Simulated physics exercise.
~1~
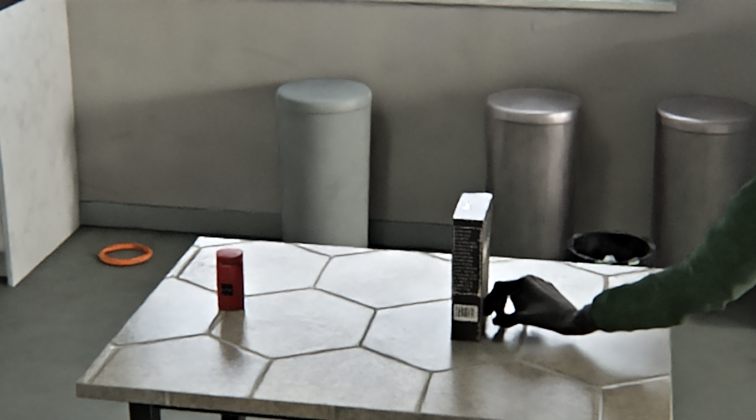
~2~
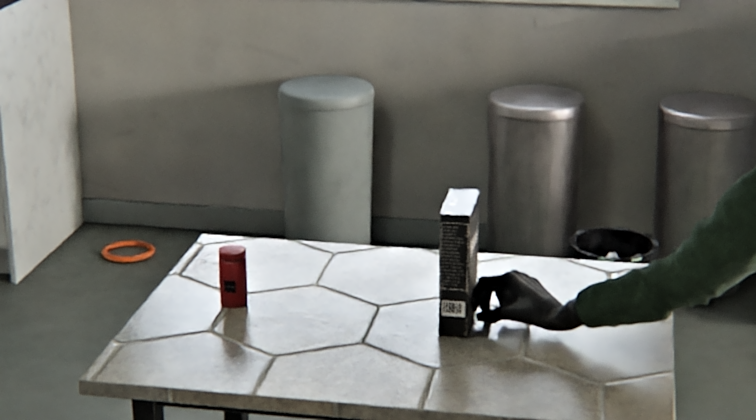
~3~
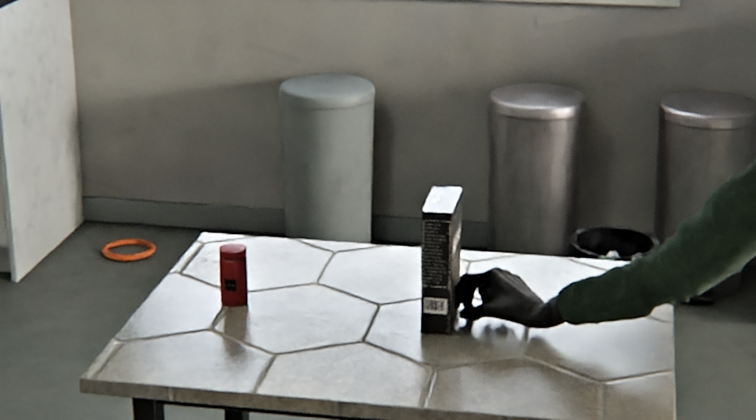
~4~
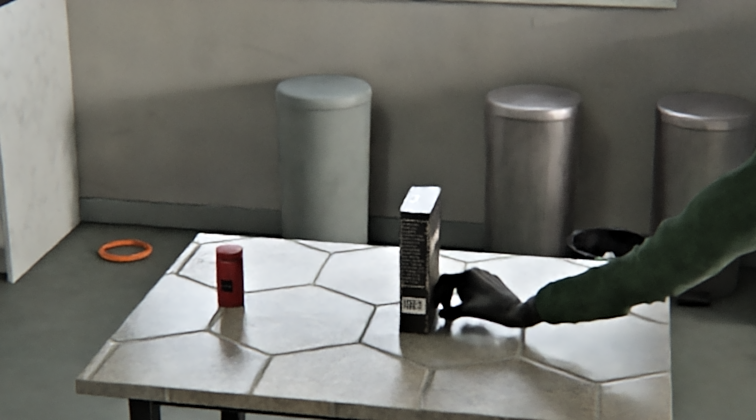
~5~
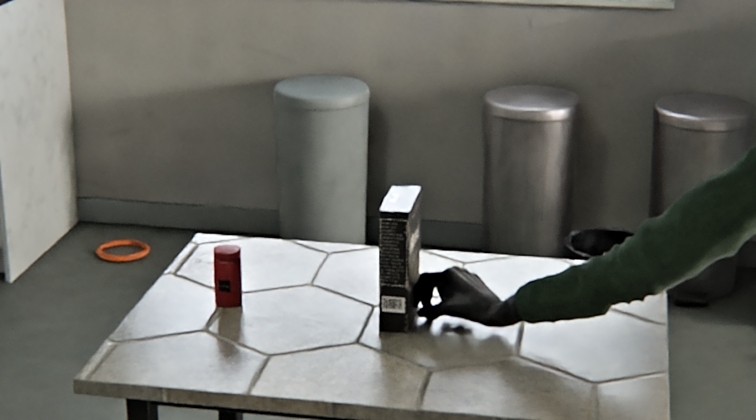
A hand slides an upright black packet left across the table toward a red shaker.
